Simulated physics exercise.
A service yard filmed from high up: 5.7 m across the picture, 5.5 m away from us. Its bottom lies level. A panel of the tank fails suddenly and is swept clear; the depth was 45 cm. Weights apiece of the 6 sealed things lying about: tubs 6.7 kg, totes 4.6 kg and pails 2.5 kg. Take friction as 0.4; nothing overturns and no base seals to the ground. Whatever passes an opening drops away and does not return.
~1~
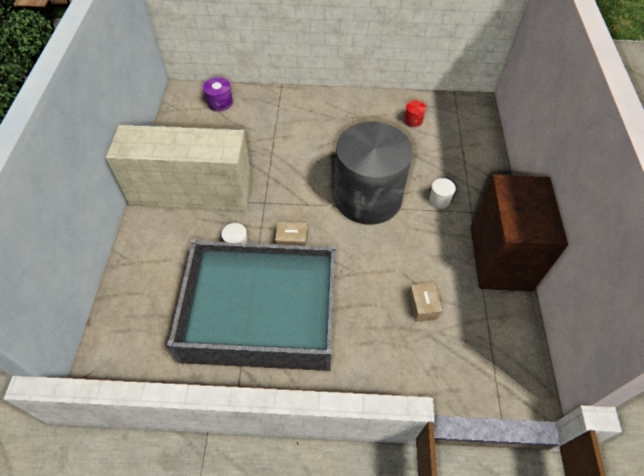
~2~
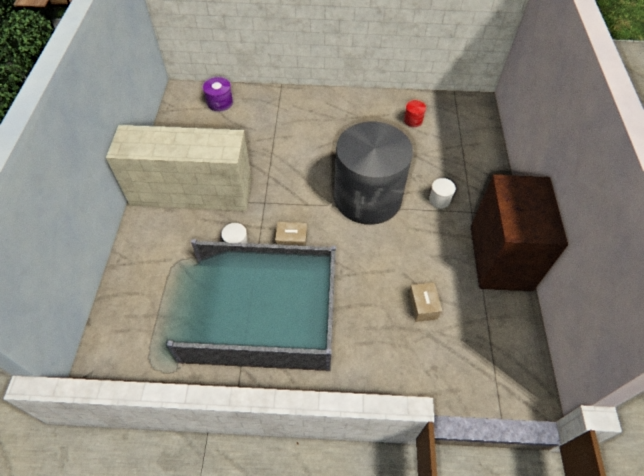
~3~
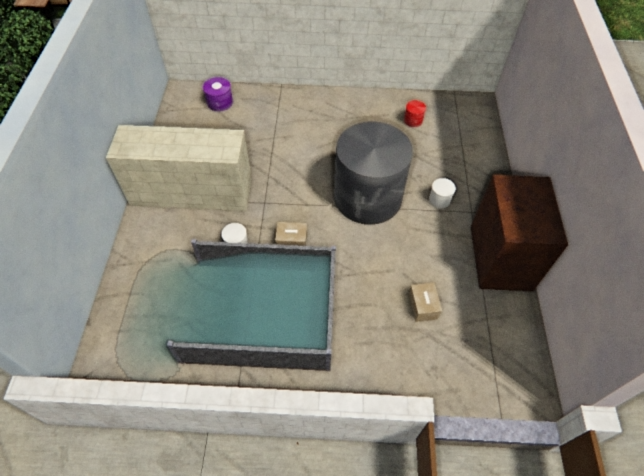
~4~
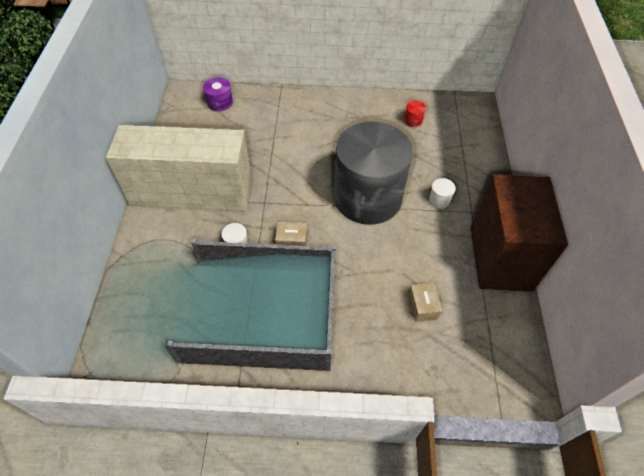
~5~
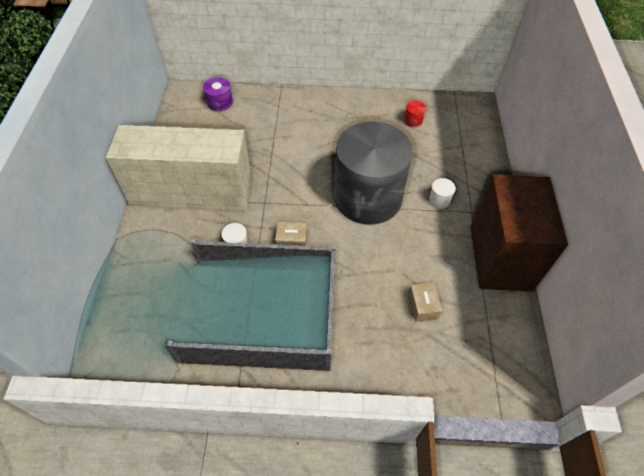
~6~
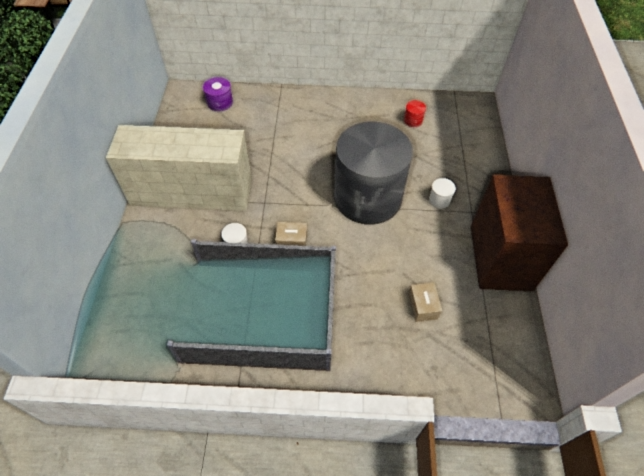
A walled yard held a low tank of teal water, whose left side suddenly vanished, and the water spread left across the floor to the wall while the tubs and boxes around it stayed put.
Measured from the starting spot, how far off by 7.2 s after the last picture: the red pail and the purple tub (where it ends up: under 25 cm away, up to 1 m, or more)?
Red pail stays put; purple tub barely shifts.
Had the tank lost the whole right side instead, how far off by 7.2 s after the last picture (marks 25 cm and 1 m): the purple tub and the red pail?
Then the purple tub stays put, the red pail gets carried off.
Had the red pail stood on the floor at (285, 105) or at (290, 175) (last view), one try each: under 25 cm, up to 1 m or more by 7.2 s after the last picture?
In turn: It stays put; it holds its place.
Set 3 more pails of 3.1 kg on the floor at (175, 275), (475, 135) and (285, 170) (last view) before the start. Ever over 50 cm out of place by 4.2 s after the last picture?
In turn: Over, less, less.
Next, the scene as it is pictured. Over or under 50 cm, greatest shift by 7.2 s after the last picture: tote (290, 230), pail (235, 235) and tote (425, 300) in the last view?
In turn: More, over, short of it.
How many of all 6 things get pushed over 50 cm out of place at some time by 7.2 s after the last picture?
I count 3.
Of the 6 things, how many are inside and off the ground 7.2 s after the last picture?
I count 1.
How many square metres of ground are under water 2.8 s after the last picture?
Some 14 m2.
Then, 0.9 s after the last picture the red pail is near (416, 107), 0.0 m from its start, aground; the purple tub is near (217, 86), 0.0 m from its start, aground; 0 of 6 are out; 0 afloat.
Then, 2.8 s after the last picture the red pail is near (416, 107), 0.0 m from its start, aground; the purple tub is near (217, 86), 0.0 m from its start, aground; 0 of 6 are out; 1 afloat.
Then, 4.8 s after the last picture the red pail is near (416, 107), 0.0 m from its start, aground; the purple tub is near (217, 86), 0.0 m from its start, aground; 0 of 6 are out; 1 afloat.
Then, 7.2 s after the last picture the red pail is near (416, 107), 0.0 m from its start, aground; the purple tub is near (217, 86), 0.0 m from its start, aground; 0 of 6 are out; 1 afloat.
